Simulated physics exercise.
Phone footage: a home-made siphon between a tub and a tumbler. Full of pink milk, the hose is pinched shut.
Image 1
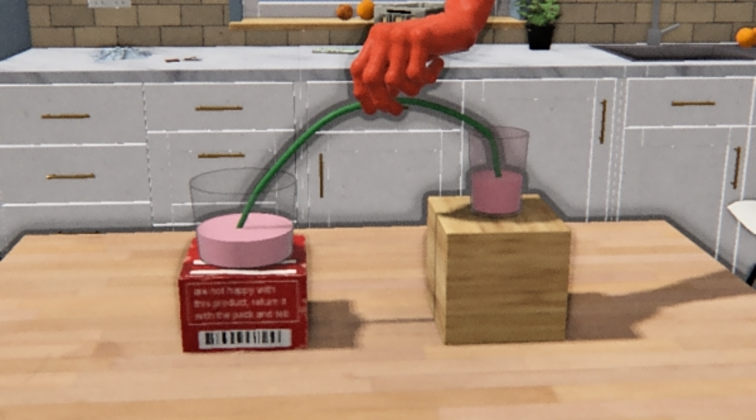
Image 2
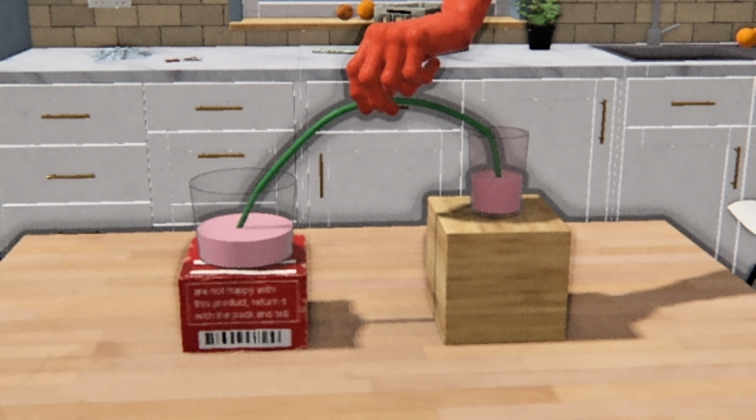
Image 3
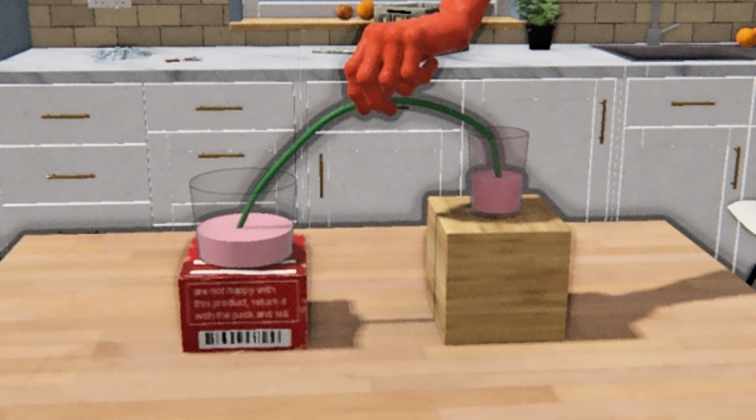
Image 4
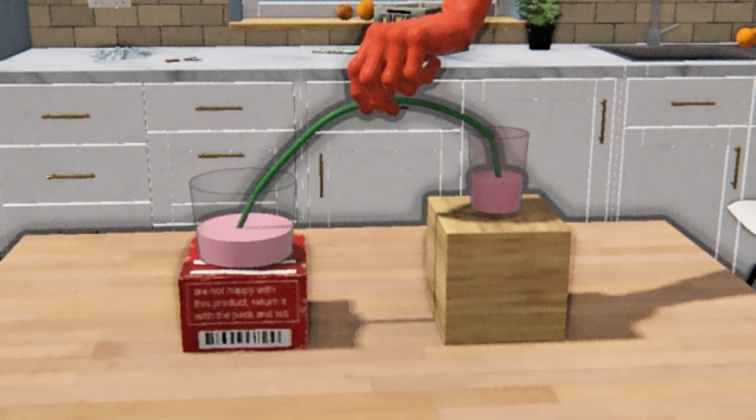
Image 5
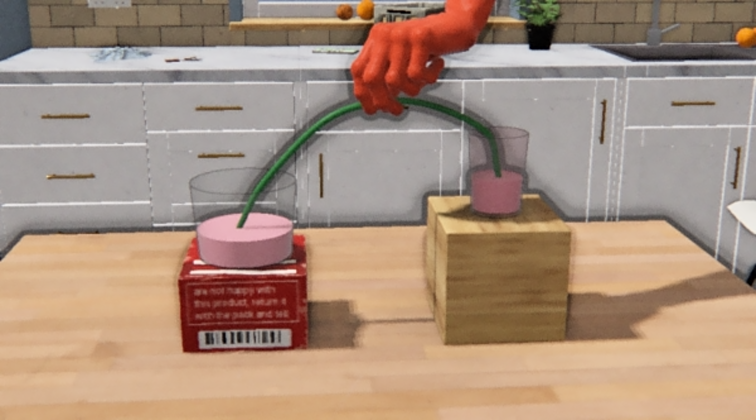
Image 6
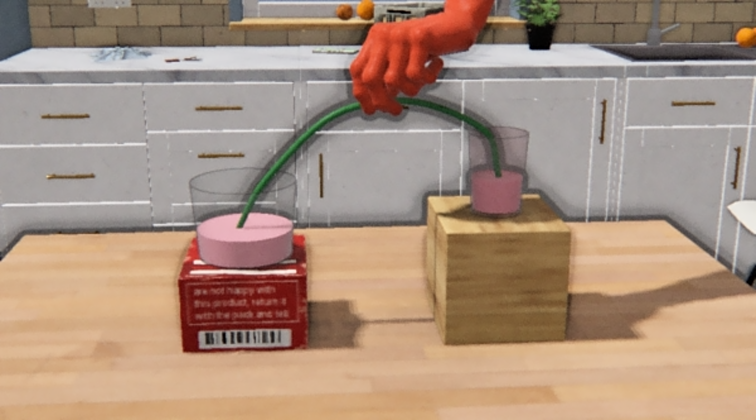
At the start, a red hand holds the top of an arched green hose linking a wide clear tub of pink liquid on a red packet, left, with a smaller tumbler on a wooden block, right. The hand shifts very slightly, while both pink levels show no visible change through the end.
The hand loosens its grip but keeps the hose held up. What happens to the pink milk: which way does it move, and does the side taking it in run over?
It flows: Moves left; one that fills: Keeps it all in.
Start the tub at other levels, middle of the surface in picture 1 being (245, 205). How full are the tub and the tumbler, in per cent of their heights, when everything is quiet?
The first ends near 75 per cent and the second near 20 per cent.
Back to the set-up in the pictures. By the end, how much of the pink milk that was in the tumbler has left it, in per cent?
65 per cent, roughly.
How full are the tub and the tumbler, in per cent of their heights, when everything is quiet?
The first at 40 per cent, the second at 15 per cent.
Next, the tub is about a third full; the tumbler is about a third full.
After that, the tub is about a third full; the tumbler is about a quarter full.
Finally, the tub is about half full; the tumbler is nearly empty.
